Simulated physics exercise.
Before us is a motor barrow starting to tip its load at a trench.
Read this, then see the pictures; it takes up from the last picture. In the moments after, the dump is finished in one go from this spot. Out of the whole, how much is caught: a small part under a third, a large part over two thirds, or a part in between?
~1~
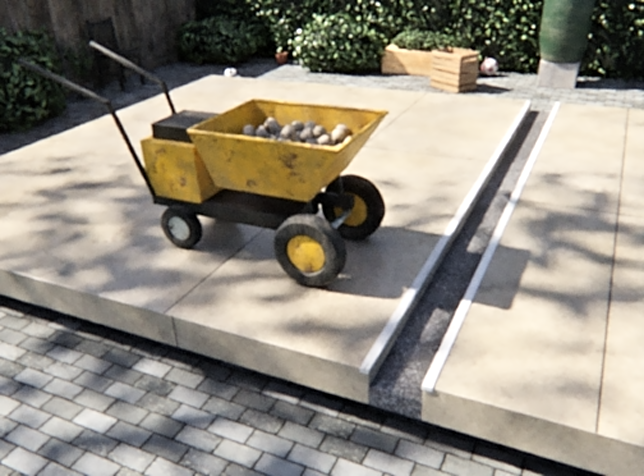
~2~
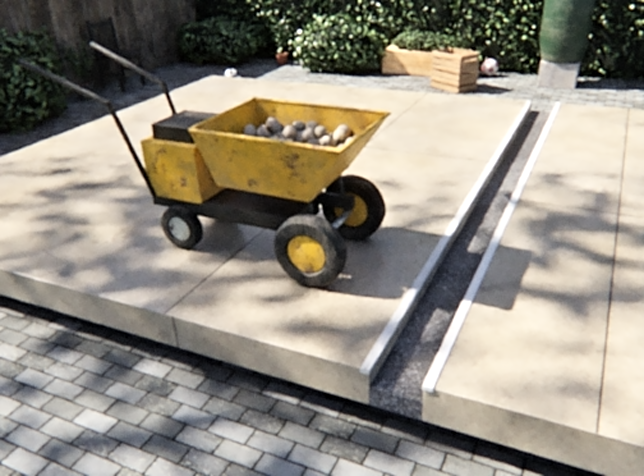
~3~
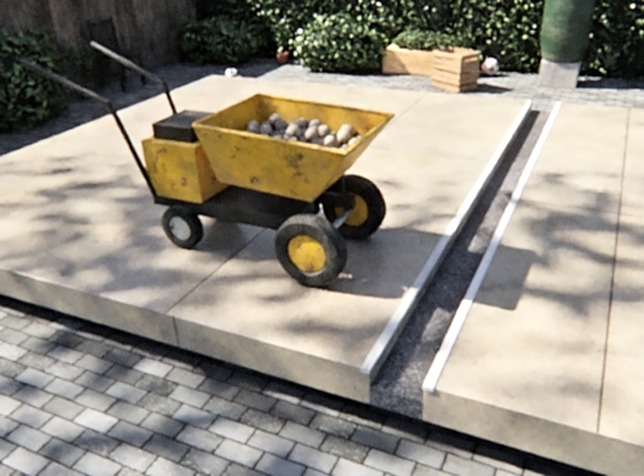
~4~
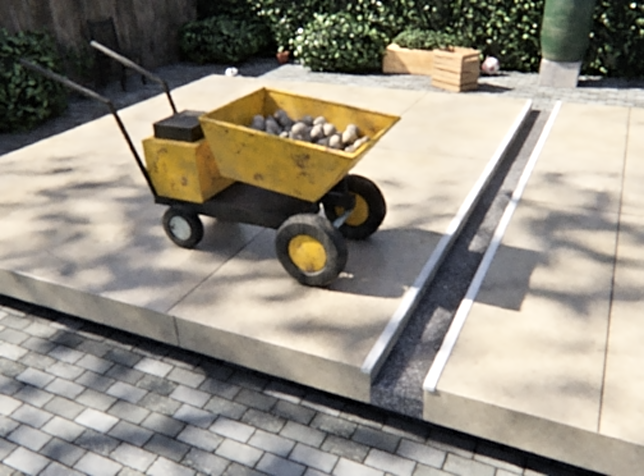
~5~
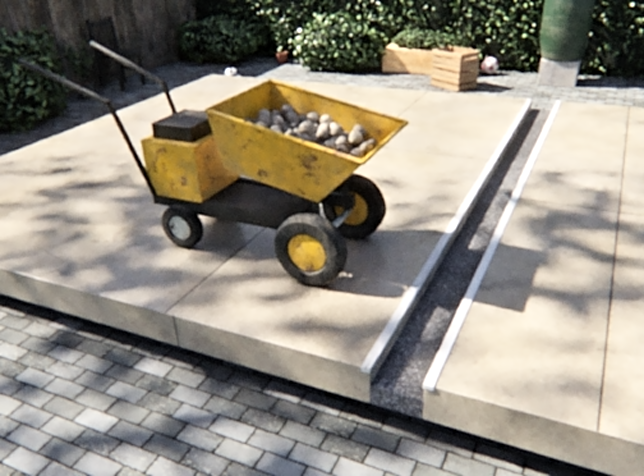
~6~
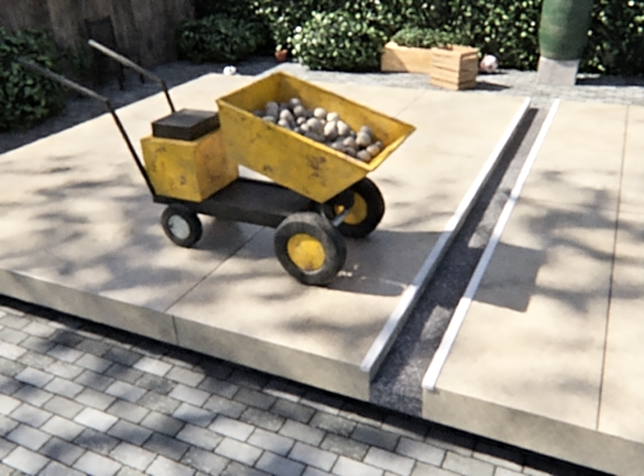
Out of the whole, a part in between is caught.
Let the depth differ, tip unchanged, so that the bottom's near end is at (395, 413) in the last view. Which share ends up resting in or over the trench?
60 per cent, roughly.
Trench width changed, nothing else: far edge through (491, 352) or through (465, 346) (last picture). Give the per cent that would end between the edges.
80 %, then 60 %.
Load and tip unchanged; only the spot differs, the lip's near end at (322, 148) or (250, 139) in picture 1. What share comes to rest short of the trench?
Roughly 0 per cent, and 50 per cent.
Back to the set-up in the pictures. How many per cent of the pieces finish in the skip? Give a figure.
15 %, about.
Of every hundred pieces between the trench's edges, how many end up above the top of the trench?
My best guess is some 35 per cent.
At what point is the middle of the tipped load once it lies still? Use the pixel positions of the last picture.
I'd mark it at roughly (467, 278).
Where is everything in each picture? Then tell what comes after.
In the first picture, lip of the skip at (339, 150), level; top of the load at (288, 146), river pebbles; first edge of the trench at (388, 329); far edge at (447, 344), the trench under half as wide as the skip, and shallow for its width.
In the second picture, lip of the skip at (341, 151), level; top of the load at (289, 146).
In the third picture, lip of the skip at (346, 153), tipped barely; top of the load at (287, 140).
In the fourth picture, lip of the skip at (354, 157), tipped a little; top of the load at (293, 138).
In the fifth picture, lip of the skip at (363, 163), tipped a little; top of the load at (275, 132).
In the sixth picture, lip of the skip at (372, 170), tipped clearly; top of the load at (282, 127); first edge of the trench at (389, 327); far edge at (447, 341).
Soon, skip tipped steeply; all in the skip.
A while on, skip tipped right over; most in the skip; a small part in or heaped over the trench; a small part beyond it; a stray few falling.
Towards the end, skip tipped right over; about a quarter in the skip; about a third in or heaped over the trench; about a third beyond it.
Finally, skip tipped right over; a small part in the skip; about half in or heaped over the trench; about half beyond it.
